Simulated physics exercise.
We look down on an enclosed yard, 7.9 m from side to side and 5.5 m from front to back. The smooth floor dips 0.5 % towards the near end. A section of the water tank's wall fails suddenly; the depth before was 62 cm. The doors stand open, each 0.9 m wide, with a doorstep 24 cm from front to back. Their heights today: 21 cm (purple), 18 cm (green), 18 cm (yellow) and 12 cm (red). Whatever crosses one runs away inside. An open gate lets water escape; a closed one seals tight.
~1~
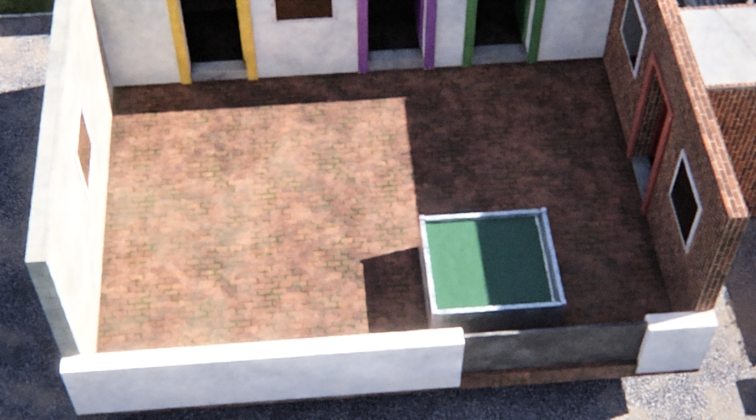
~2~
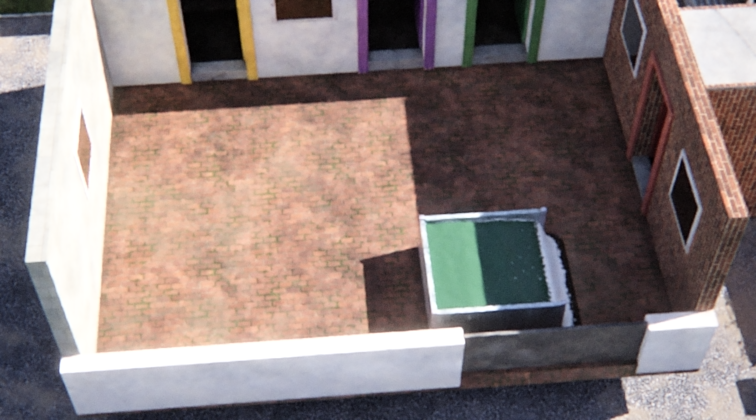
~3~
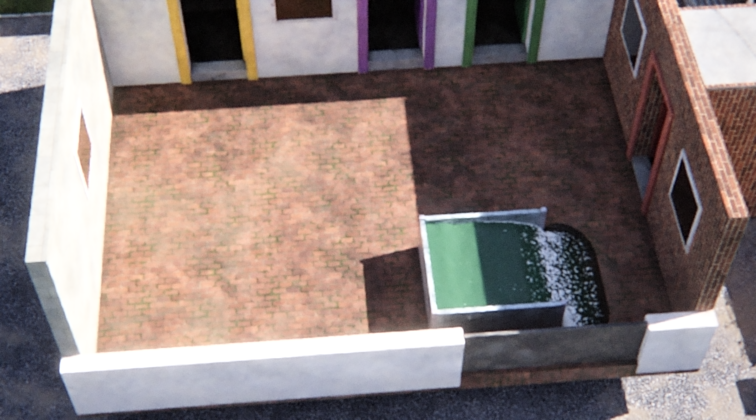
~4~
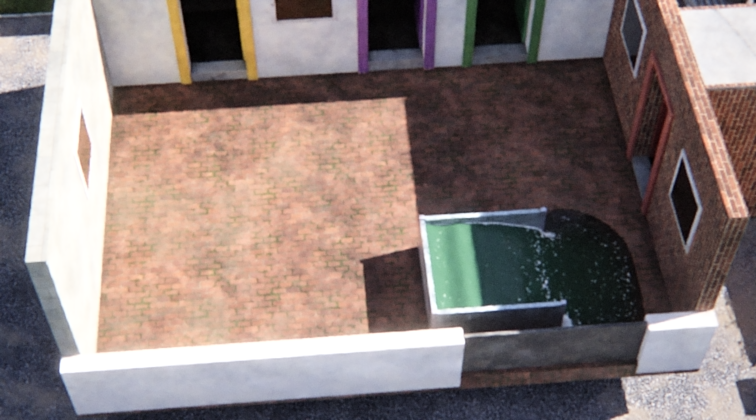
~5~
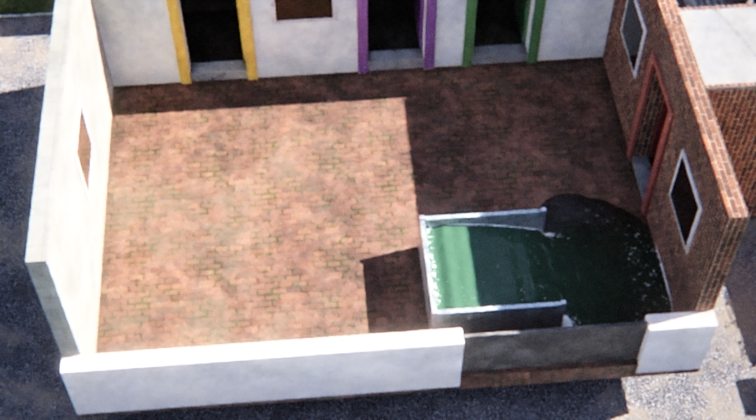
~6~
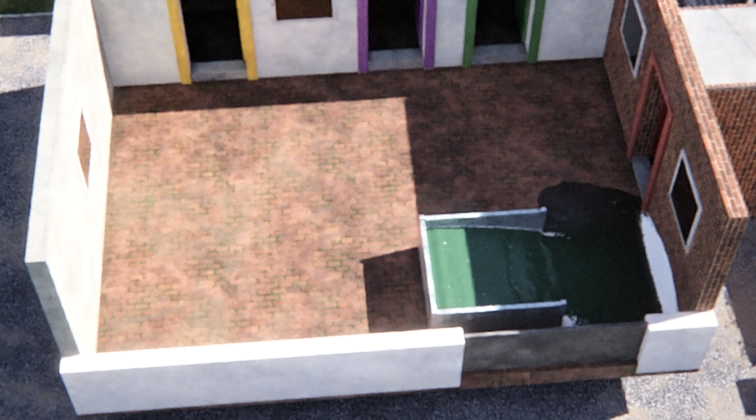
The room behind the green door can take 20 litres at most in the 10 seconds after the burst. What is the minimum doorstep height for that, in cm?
About 10 cm.
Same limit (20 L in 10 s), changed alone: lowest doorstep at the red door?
About 11.0 cm at red.
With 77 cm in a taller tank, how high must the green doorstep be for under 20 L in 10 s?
Then roughly 13.5 cm.
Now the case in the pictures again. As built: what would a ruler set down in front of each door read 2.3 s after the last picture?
Depths in cm: Purple 0, green 11, yellow 0, red 13.
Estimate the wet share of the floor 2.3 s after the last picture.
Some 25 per cent of it.
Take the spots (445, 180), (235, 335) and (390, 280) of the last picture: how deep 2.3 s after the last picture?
Roughly 0, 0 and 0 cm, in turn.
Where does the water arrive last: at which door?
Last comes the yellow one.
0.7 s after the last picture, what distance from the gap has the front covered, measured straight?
Roughly 3.0 m.
Then, 0.7 s after the last picture water covers 10 % of the floor, deepest (46 cm) near (671, 346); it has not reached the green door.
Then, 2.3 s after the last picture water covers 25 % of the floor, deepest (22 cm) near (575, 330); 11 cm at the green door, 0 litres in over its 18 cm doorstep.
Then, 9.3 s after the last picture water covers 95 % of the floor, deepest (8 cm) near (579, 353); 4 cm at the green door, 0 litres in over its 18 cm doorstep.
At the green door as built, the water peaked near 16 cm, 3.1 s after the last picture.
With a doorstep of 9 cm, 27 litres would have come in within the 10 s; with 12 cm, 8 litres. So under 20 litres takes about 10 cm.
